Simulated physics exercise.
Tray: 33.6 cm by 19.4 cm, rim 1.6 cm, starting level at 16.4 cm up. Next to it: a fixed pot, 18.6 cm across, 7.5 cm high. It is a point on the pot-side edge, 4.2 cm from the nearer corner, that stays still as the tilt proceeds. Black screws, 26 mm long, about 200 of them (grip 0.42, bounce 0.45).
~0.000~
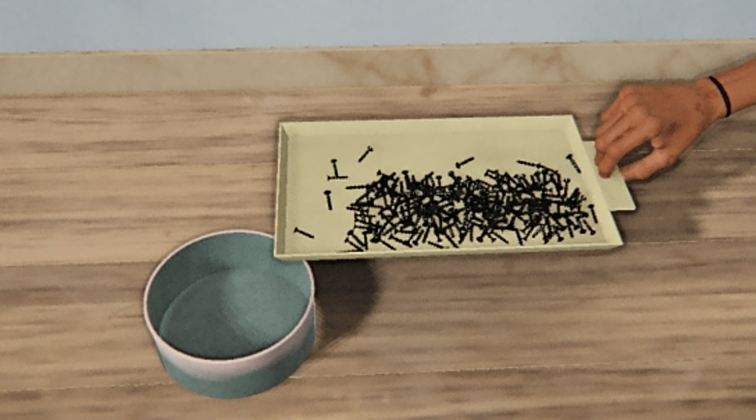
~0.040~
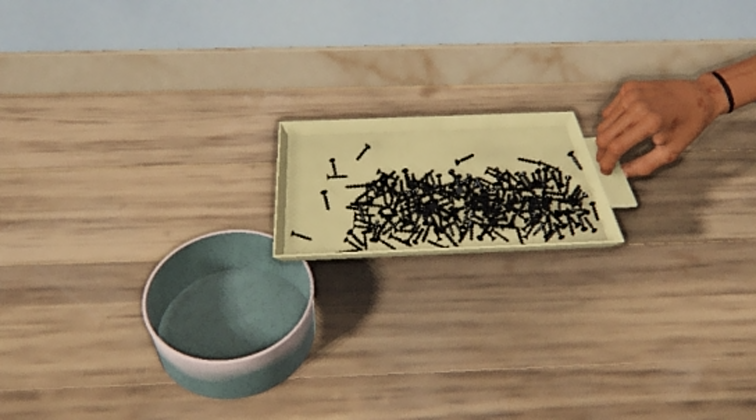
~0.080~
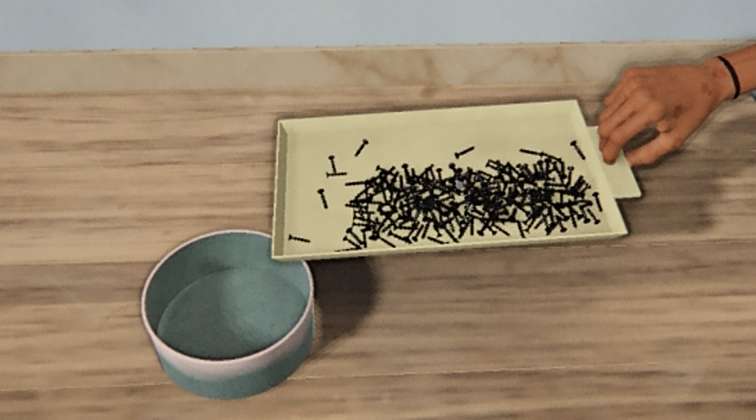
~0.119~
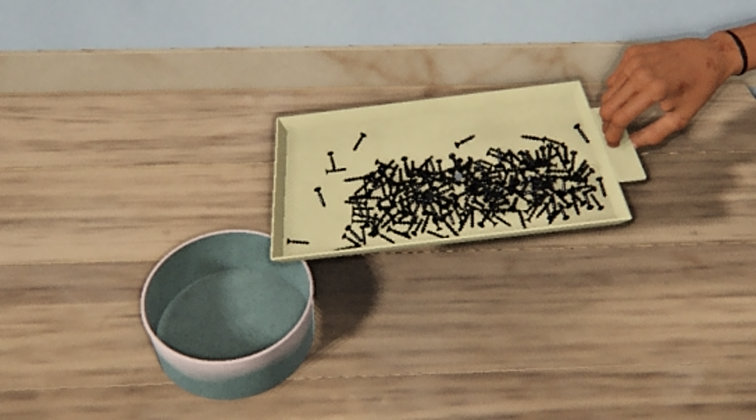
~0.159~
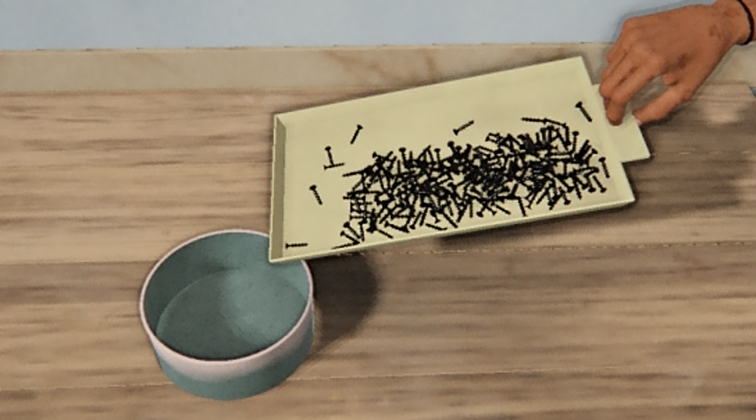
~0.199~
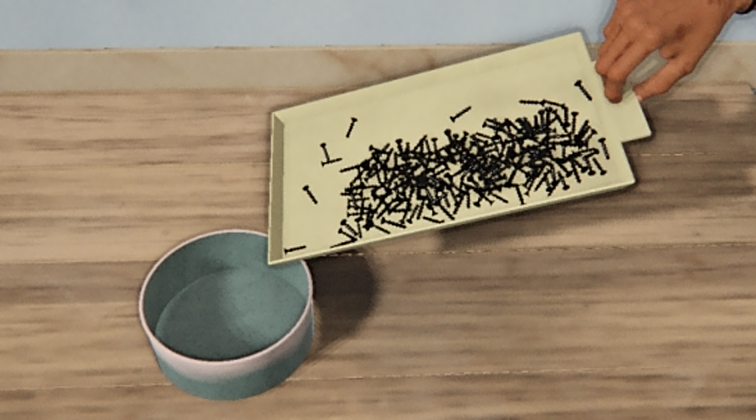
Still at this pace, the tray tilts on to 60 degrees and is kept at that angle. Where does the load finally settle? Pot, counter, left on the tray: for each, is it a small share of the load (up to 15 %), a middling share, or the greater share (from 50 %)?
Pot: The greater share, counter: A small share, left on the tray: A small share.
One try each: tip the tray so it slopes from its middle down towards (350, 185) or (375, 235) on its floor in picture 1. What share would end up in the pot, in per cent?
About 55 and 60 per cent.
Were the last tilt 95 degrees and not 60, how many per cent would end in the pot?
Result: Close to 95 %.
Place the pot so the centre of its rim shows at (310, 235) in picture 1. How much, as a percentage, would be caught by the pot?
Share in pot at that spot: Some 0 in a hundred.
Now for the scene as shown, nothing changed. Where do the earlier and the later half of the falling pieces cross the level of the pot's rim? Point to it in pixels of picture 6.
Roughly (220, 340) to begin with, later roughly (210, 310).
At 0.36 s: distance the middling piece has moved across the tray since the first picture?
It has moved some 1 cm from its start.
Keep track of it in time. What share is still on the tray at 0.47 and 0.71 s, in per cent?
Estimates: 100; 20.
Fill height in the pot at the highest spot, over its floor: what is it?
3.5 cm.
Then, at 0.36 s, tilt 41 degrees; the tray holds 100 %, the pot 0 %.
After 0.47 s, tilt 55 degrees; the tray holds 100 %, the pot 0 %.
After 0.71 s, tilt 60 degrees; the tray holds 20 %, the pot 40 %.
By 1.8 s all is still; pot 95 %, counter 5 %, tray 5 %.
